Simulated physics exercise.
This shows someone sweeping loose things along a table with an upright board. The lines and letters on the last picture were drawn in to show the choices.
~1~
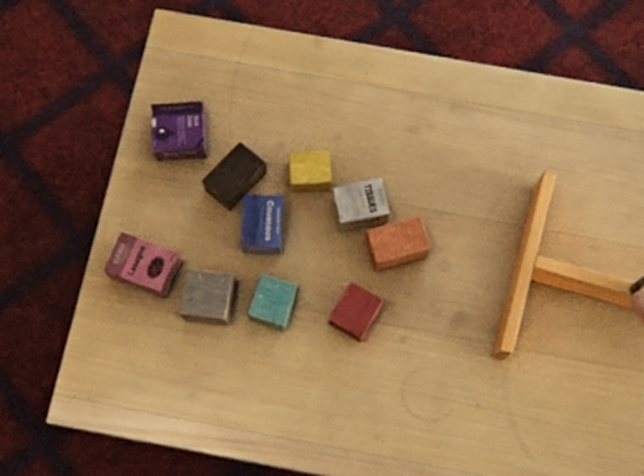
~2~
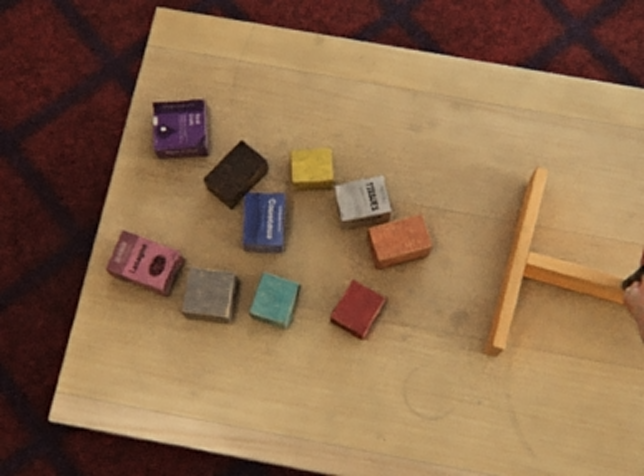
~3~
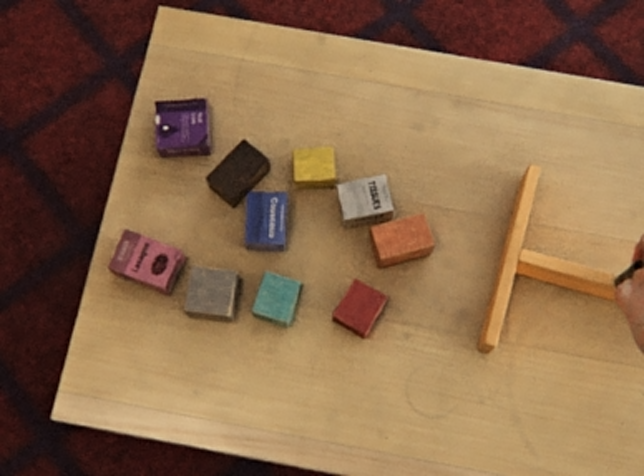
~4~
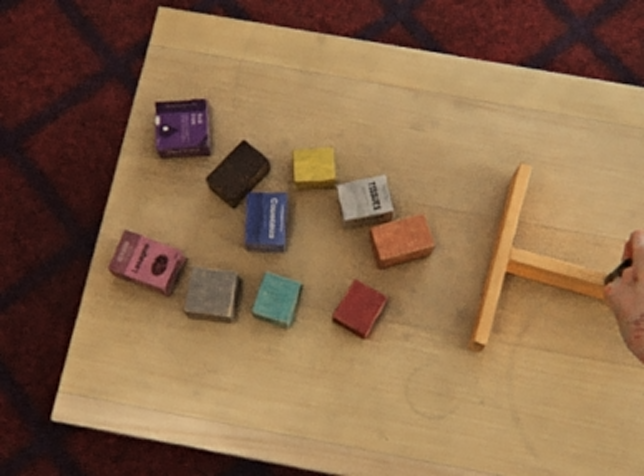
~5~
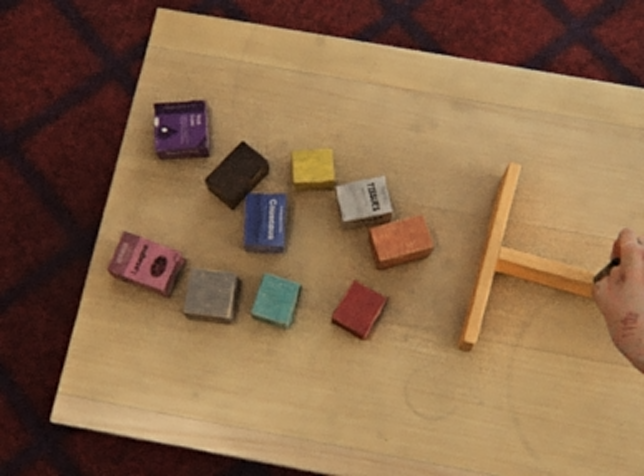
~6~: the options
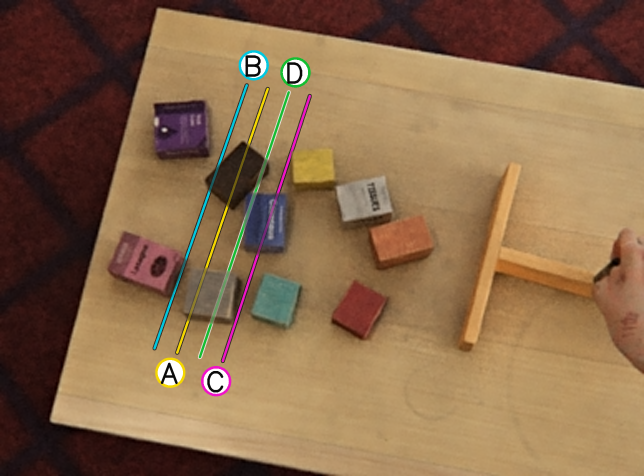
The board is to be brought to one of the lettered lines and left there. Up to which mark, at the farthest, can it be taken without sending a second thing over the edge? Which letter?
No second one falls up to A.
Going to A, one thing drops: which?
The pink packet.
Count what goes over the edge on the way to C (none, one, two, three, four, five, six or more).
In all, none.
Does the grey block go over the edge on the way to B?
Yes.
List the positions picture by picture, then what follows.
The first frame shows pink packet (143, 266); black block (235, 176); orange block (397, 244).
The second frame shows board (521, 255); blue packet (264, 223).
The third frame shows board (514, 253); yellow block (314, 168).
The fourth frame shows board (504, 251); purple packet (183, 129).
The fifth frame shows board (493, 250); turquoise block (276, 302); pink packet (146, 265); black block (238, 175).
On the marked copy, A at (224, 215); B at (203, 211); C at (268, 223); D at (246, 219).
Following A. Soon after the start, board (396, 233); red block (348, 309); orange block (353, 243).
Later, board (300, 216); pink packet (121, 261); grey block (169, 287).
In the end, board (226, 203); pink packet over the edge; grey block (96, 273); one fallen.
As for the rest, B drops two; C is within the limit but short; D is within the limit but short.
